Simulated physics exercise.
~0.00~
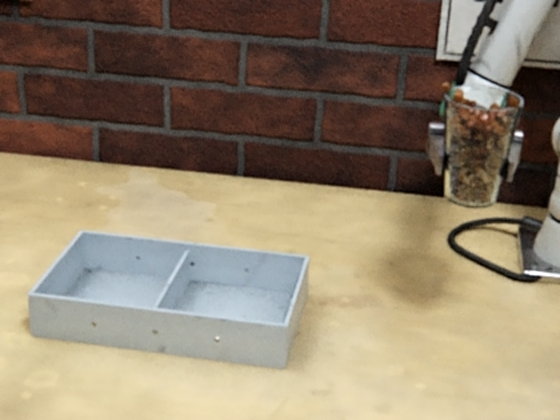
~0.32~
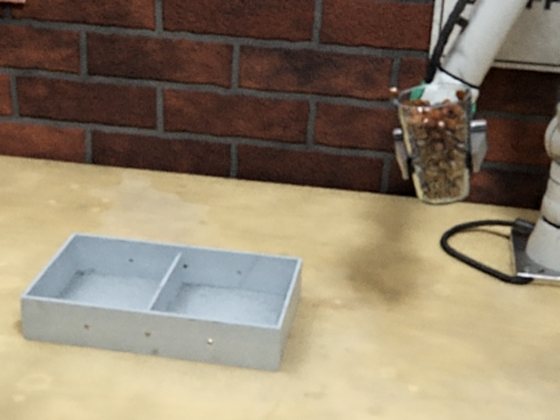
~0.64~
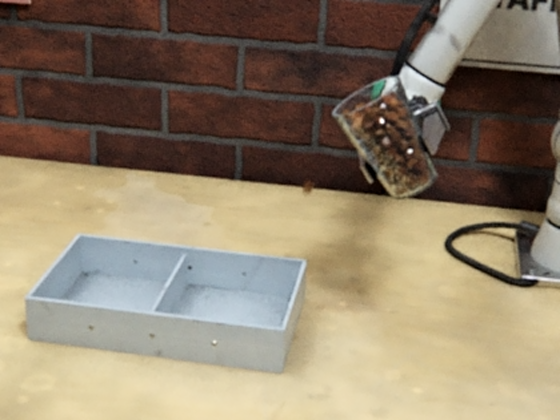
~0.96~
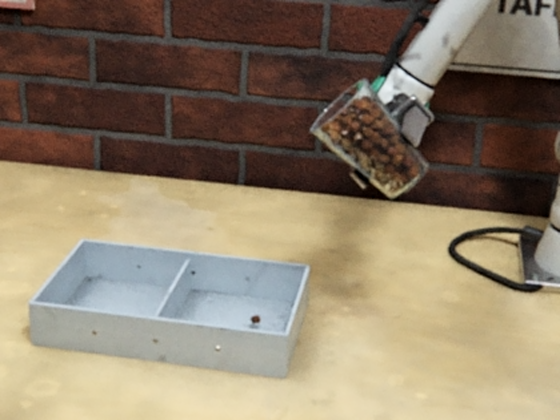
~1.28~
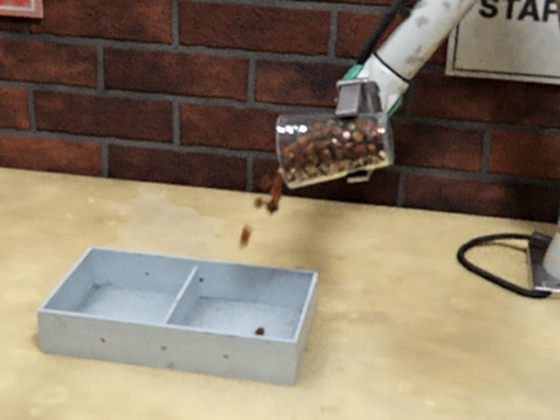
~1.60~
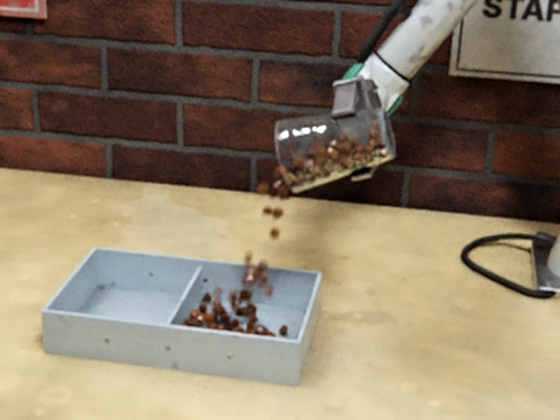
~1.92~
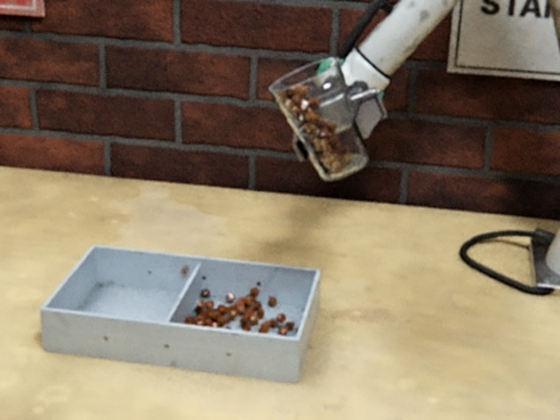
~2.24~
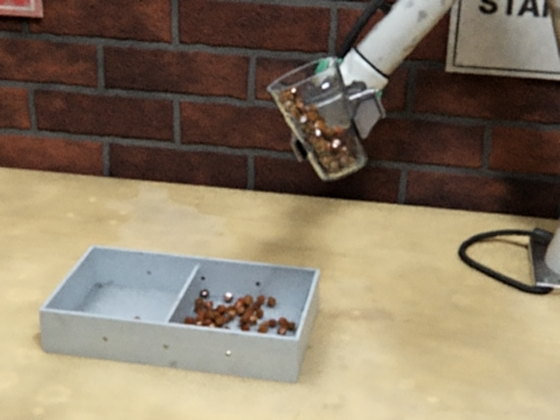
On a pale tabletop before a brick wall, a robot arm carried a clear beaker of brown pellets leftward, tipped it over a grey two-part box, and poured a pile into the right compartment, then tilted back, still holding many pellets.
